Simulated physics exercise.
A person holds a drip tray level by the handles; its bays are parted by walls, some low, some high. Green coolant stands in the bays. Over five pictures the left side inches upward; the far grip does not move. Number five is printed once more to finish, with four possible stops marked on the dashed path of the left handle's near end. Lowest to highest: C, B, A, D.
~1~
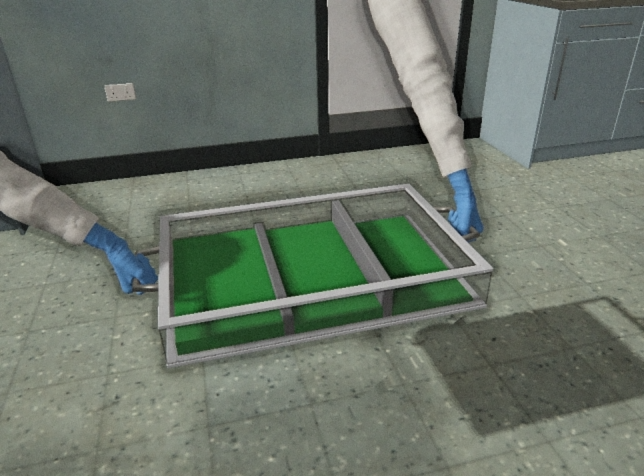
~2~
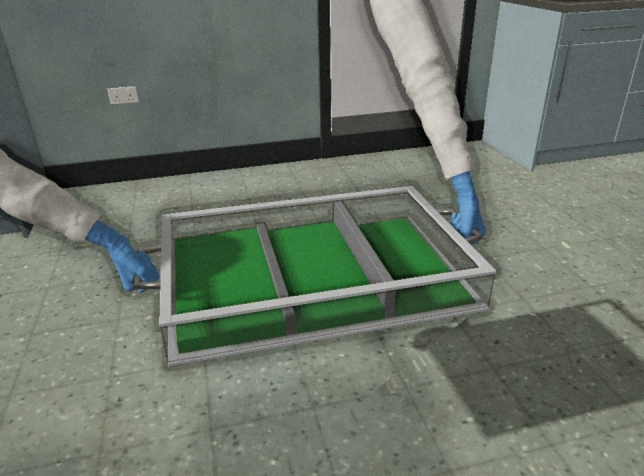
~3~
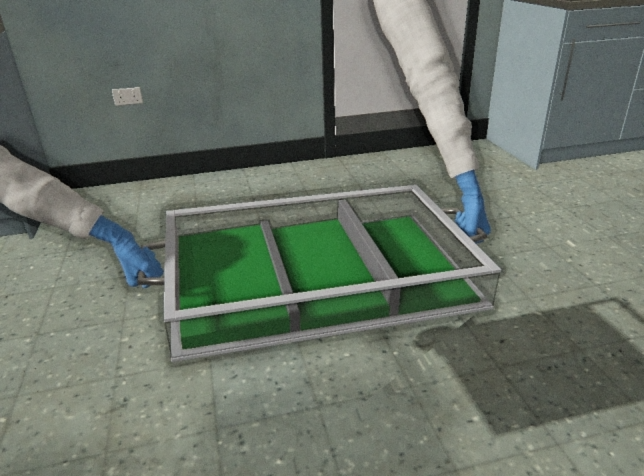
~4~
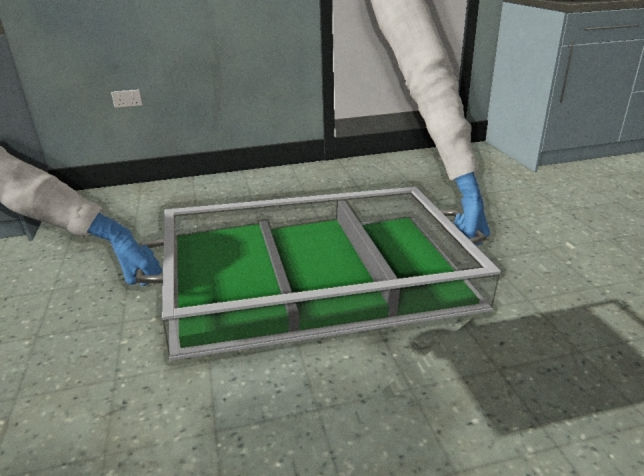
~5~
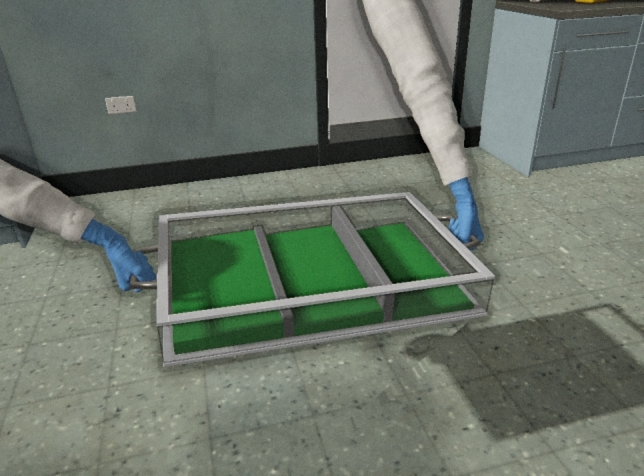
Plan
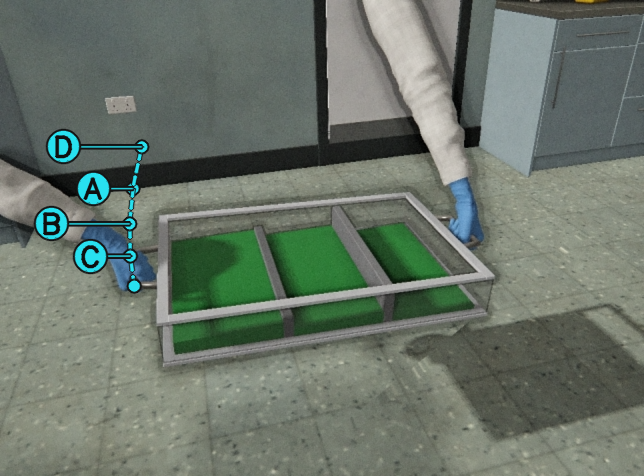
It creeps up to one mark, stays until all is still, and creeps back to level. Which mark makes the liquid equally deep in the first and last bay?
D.
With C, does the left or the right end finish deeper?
The left end bay.
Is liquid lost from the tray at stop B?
No, all stays in.
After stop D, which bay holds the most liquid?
The middle bay.
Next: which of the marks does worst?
C it is.
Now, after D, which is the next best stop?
That is stop A.
On the marked copy, A at (133, 188); B at (129, 223); C at (130, 256); D at (141, 146).
With A, the left end bay stands a little deeper than the other; nothing spills.
With B, the left end bay stands much deeper than the other; nothing spills.
With C, the left end bay stands much deeper than the other; nothing spills.
With D, the two end bays stand about equally deep; nothing spills.
